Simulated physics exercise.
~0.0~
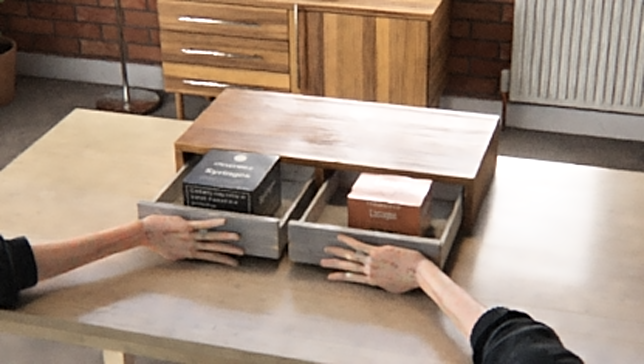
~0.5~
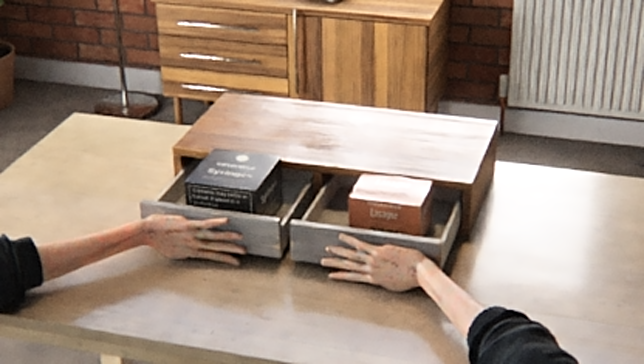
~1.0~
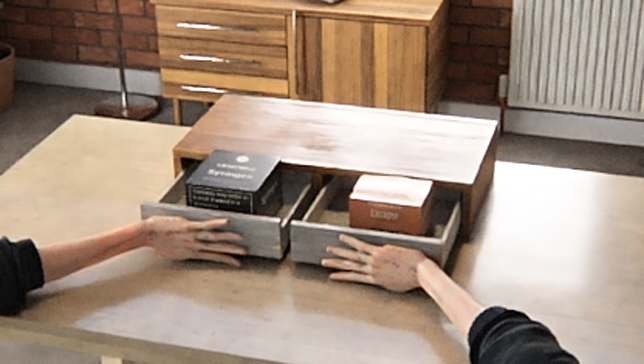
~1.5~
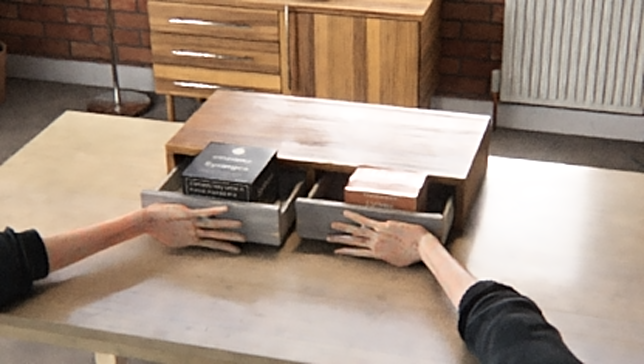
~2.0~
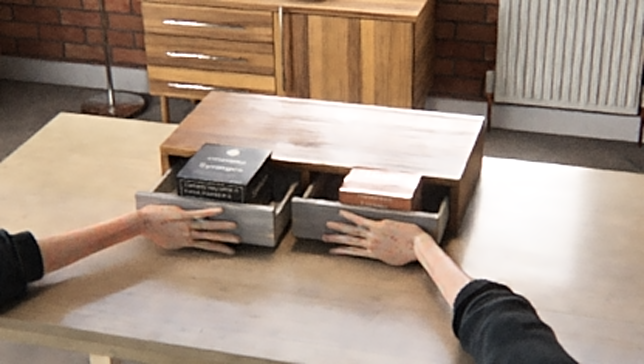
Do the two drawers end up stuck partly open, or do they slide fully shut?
Both drawers stay partly open. The hands push them in a little, but neither the left nor the right one closes.
